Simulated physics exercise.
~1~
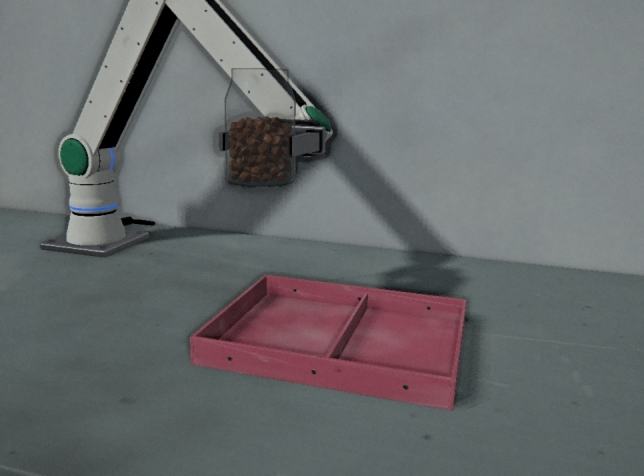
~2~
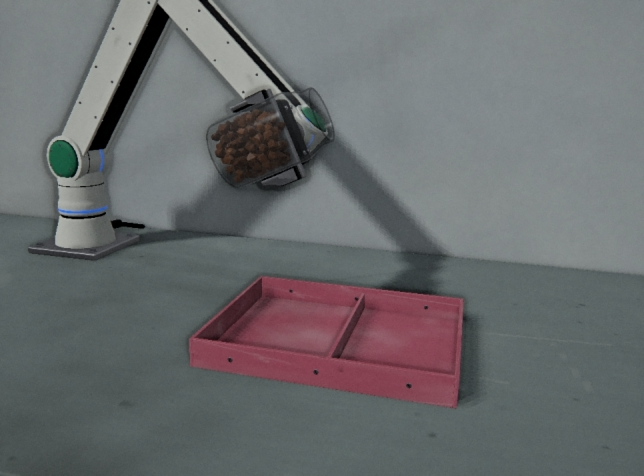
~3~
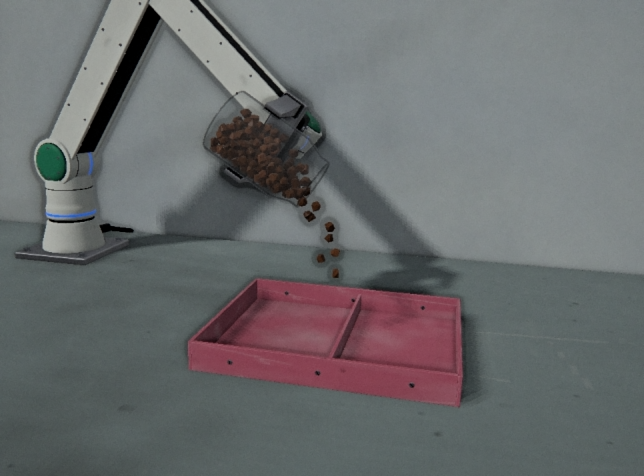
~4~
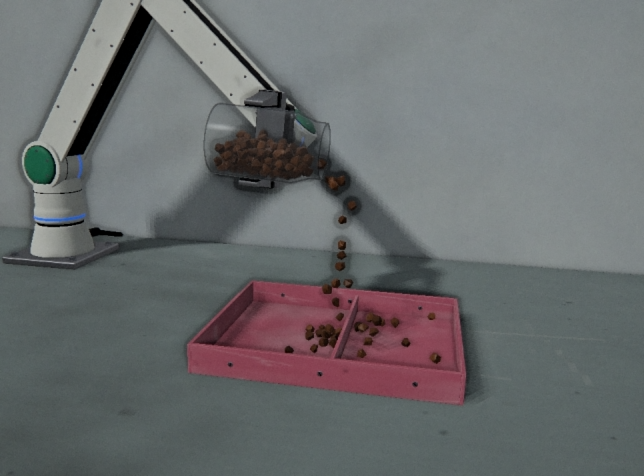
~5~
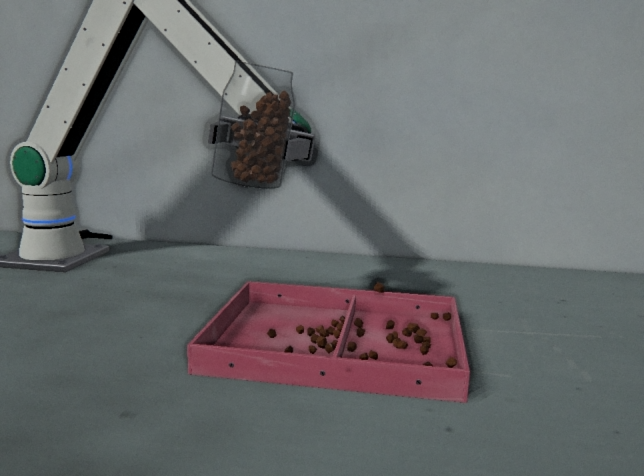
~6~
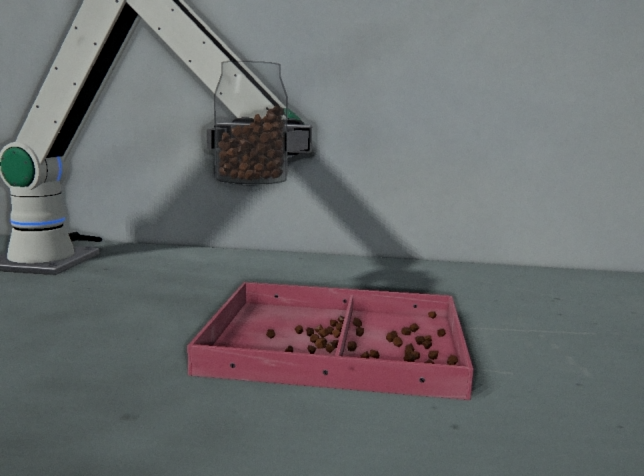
On a grey-green tabletop before a plain grey wall, seen from slightly above with the view drifting a little sideways, a white robot arm with green joints stands at the left. It holds a clear jar partly filled with brown pellets above a pink-red tray split into two parts by a low wall. The arm tips the jar to the right until pellets spill from its mouth in a thin stream. They drop around the dividing wall and scatter into both parts. The arm then turns the jar back upright, with most pellets still inside and a modest scattering lying in each part.
